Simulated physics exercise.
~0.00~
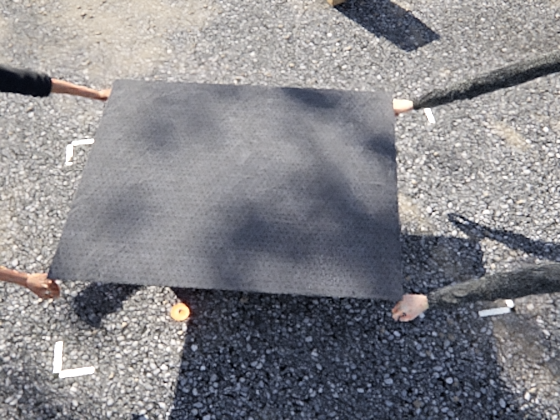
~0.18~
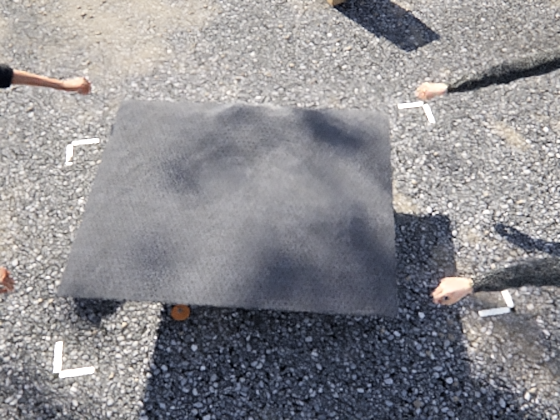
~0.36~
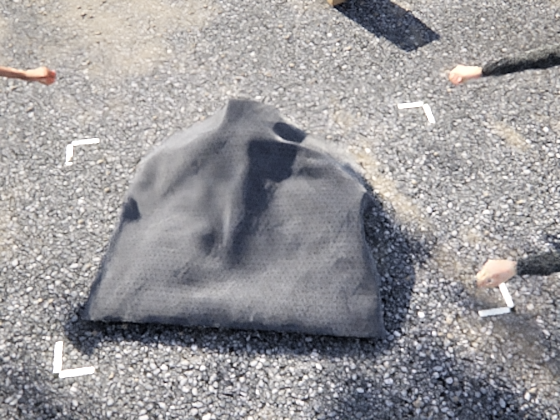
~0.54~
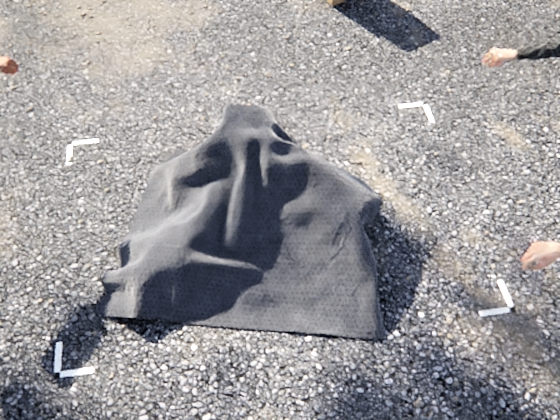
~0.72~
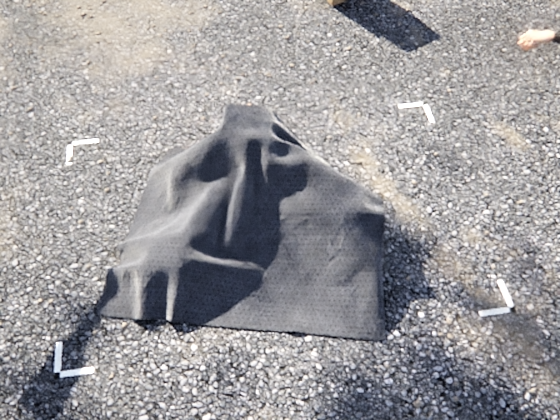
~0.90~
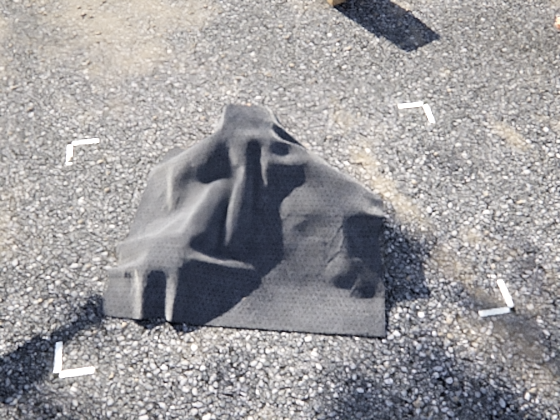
To begin with, hands on the left and right hold a dark grey sheet by its corners, stretched flat above gravelly ground marked with white corner brackets, while a small orange object shows beneath its near edge. The hands let go and draw apart as the sheet starts to drop. It sinks over whatever lies beneath, covering the orange object and draping into a peaked, tent-like shape. The hands withdraw out of view while the folds on the left sag and shift slightly. Finally, the sheet rests crumpled and raised between the white marks, with nothing showing from under it.
